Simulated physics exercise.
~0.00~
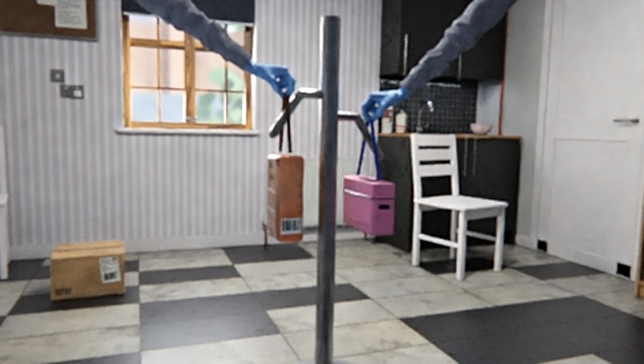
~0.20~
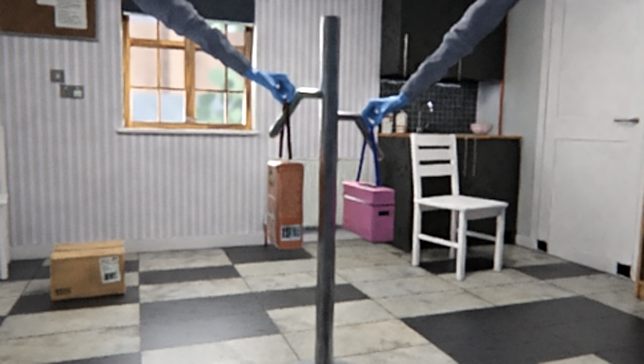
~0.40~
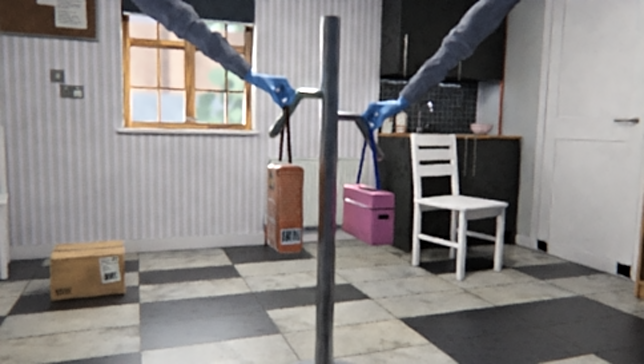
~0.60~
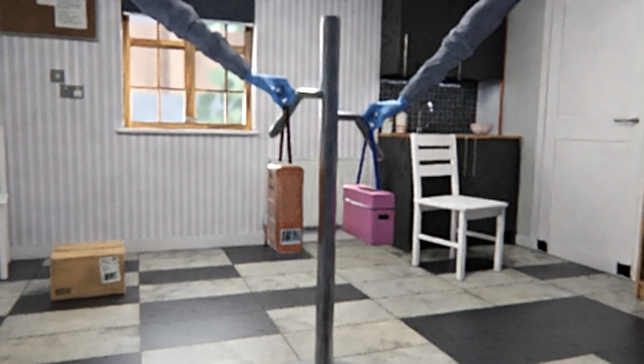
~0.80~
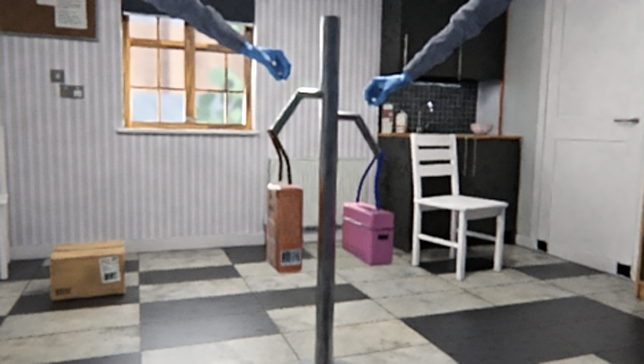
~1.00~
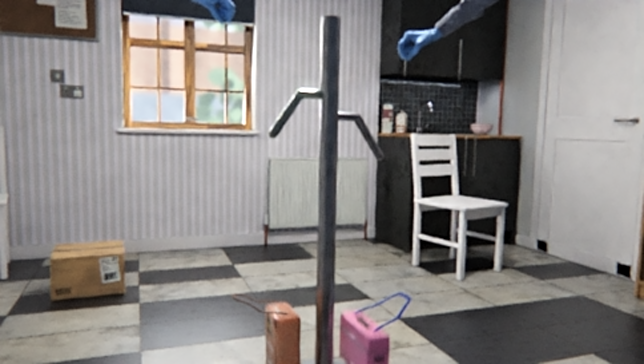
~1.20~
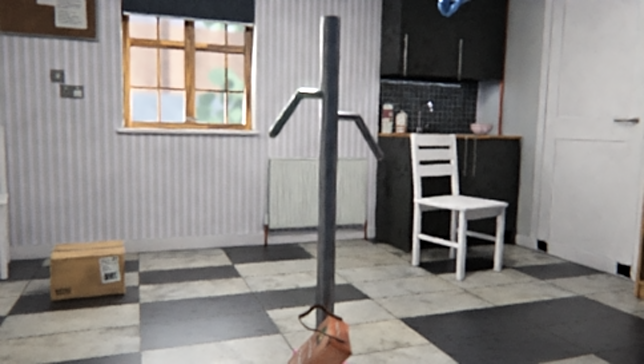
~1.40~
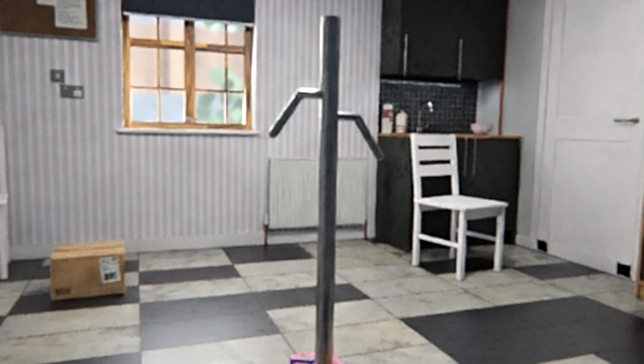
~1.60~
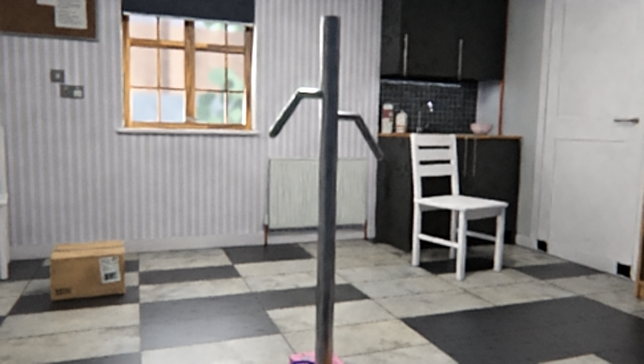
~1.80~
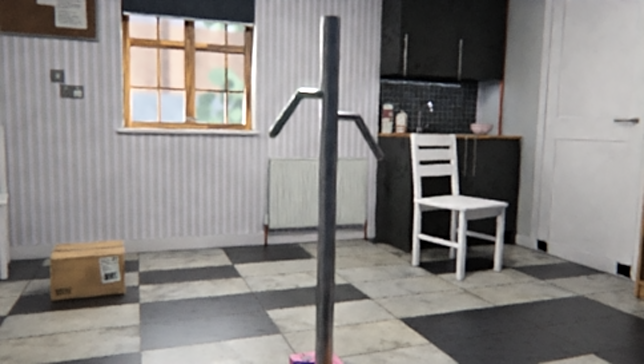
An orange sack, boxy in shape, and a pink case hang by dark loops from two blue-gloved hands at a grey metal stand, the sack left of the post and the case right. Seen from a fixed view across a room with checkered floor tiles, a window, a cardboard box on the left and a white chair on the right stand behind. The hands lower the loops around the sloping pegs, then let go and draw back. Both items slide off and drop to the floor. The sack tips near the post's base and passes out of sight, while the case ends on its side, barely visible at the bottom.
